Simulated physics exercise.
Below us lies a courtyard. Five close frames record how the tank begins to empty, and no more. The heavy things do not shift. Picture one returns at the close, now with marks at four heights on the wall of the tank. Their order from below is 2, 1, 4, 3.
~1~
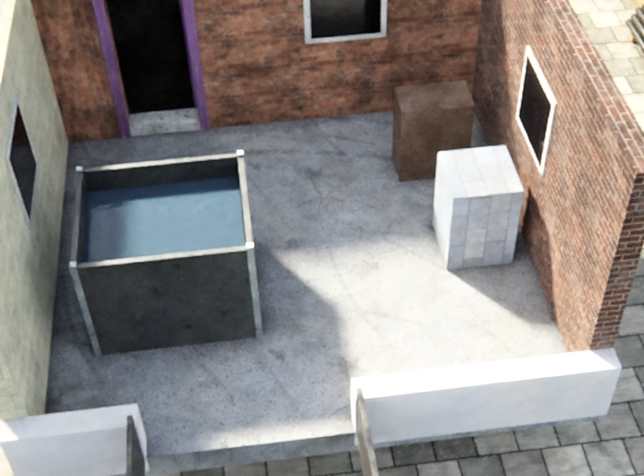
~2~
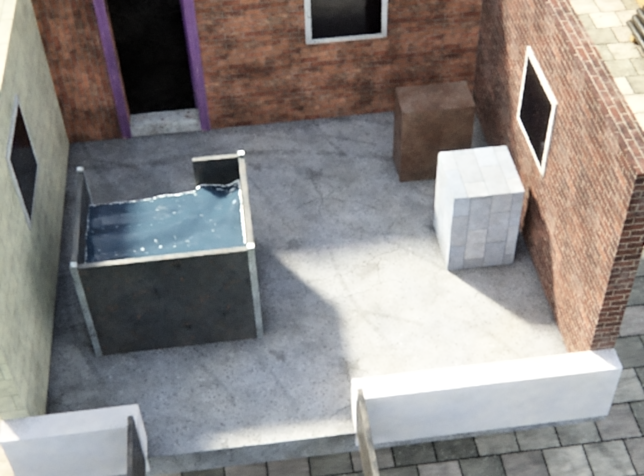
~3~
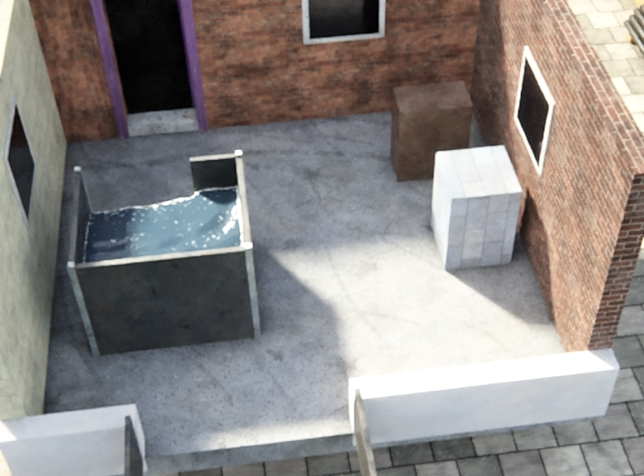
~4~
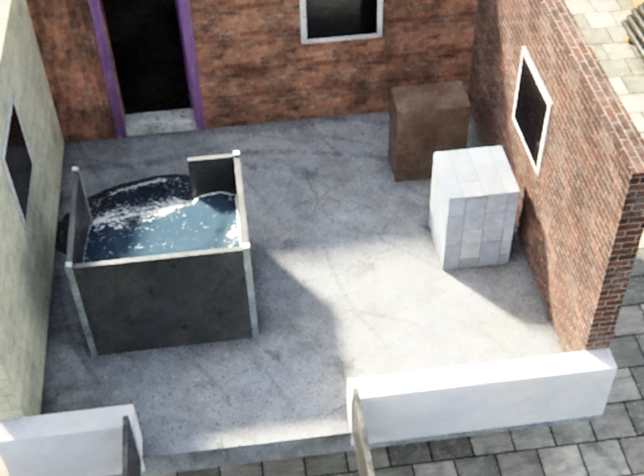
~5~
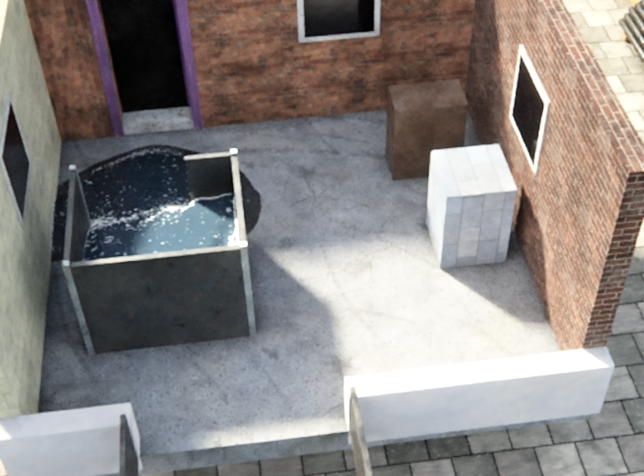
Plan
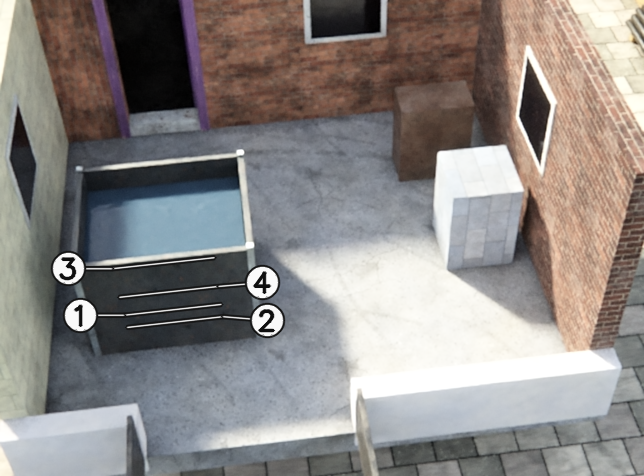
At first, blue water lies still in a dark, square tank on the left of a walled courtyard. Most of the tank's back side disappears, and the water churns and drops toward the rear. Then a dark, wet patch spreads across the ground behind the tank and out to both sides.
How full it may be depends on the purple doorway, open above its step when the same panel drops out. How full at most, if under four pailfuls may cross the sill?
Take 2.
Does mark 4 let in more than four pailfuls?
Yes, it does.
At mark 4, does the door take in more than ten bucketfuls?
Yes.
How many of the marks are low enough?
One of them.
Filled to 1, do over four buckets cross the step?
Yes, that goes wrong.
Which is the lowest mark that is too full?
Here it is mark 1.
In white, 1 at (172, 309); 2 at (175, 322); 3 at (163, 263); 4 at (169, 291); from the bottom up 2, 1, 4, 3.
For mark 1, about 10 bucketfuls get in.
For mark 2, a bucket or two gets in.
For mark 3, dozens of bucketfuls pour in.
For mark 4, dozens of bucketfuls pour in.
